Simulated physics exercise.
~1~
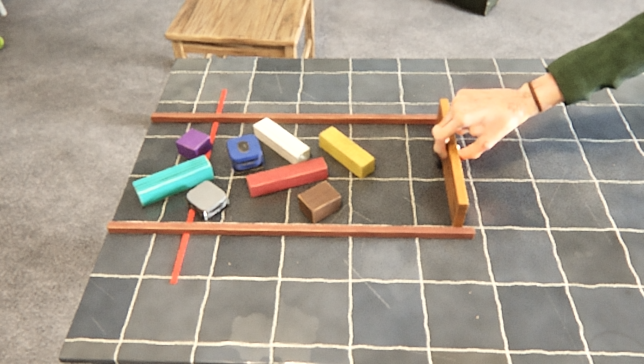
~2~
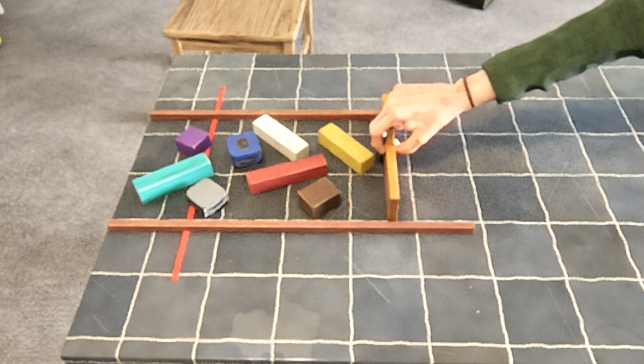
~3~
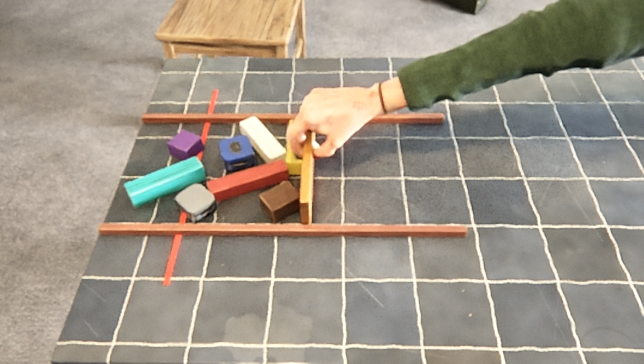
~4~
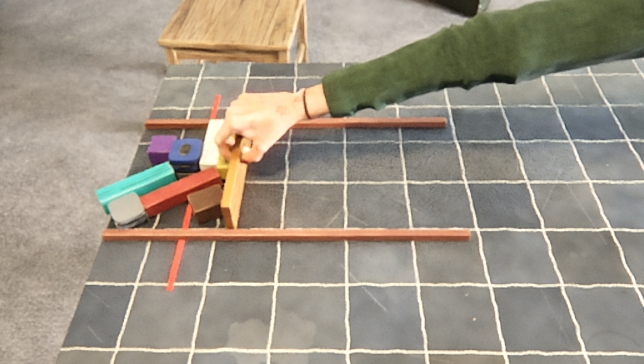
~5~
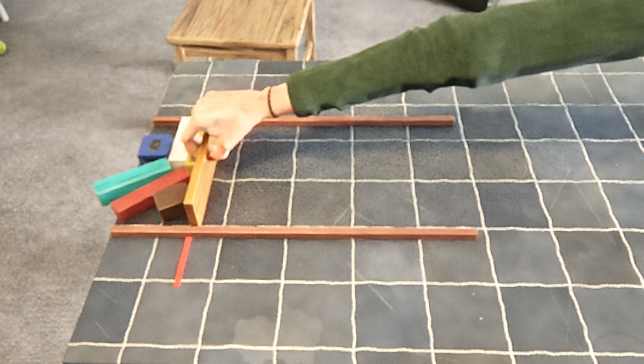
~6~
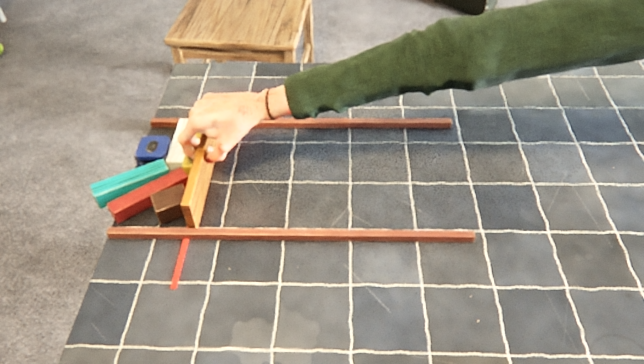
A hand slid an upright wooden board leftward between two rails, sweeping a cluster of colourful sticks and blocks toward the table's edge until it stopped by the red tape, with the purple block and grey case gone and the rest bunched at the rim.
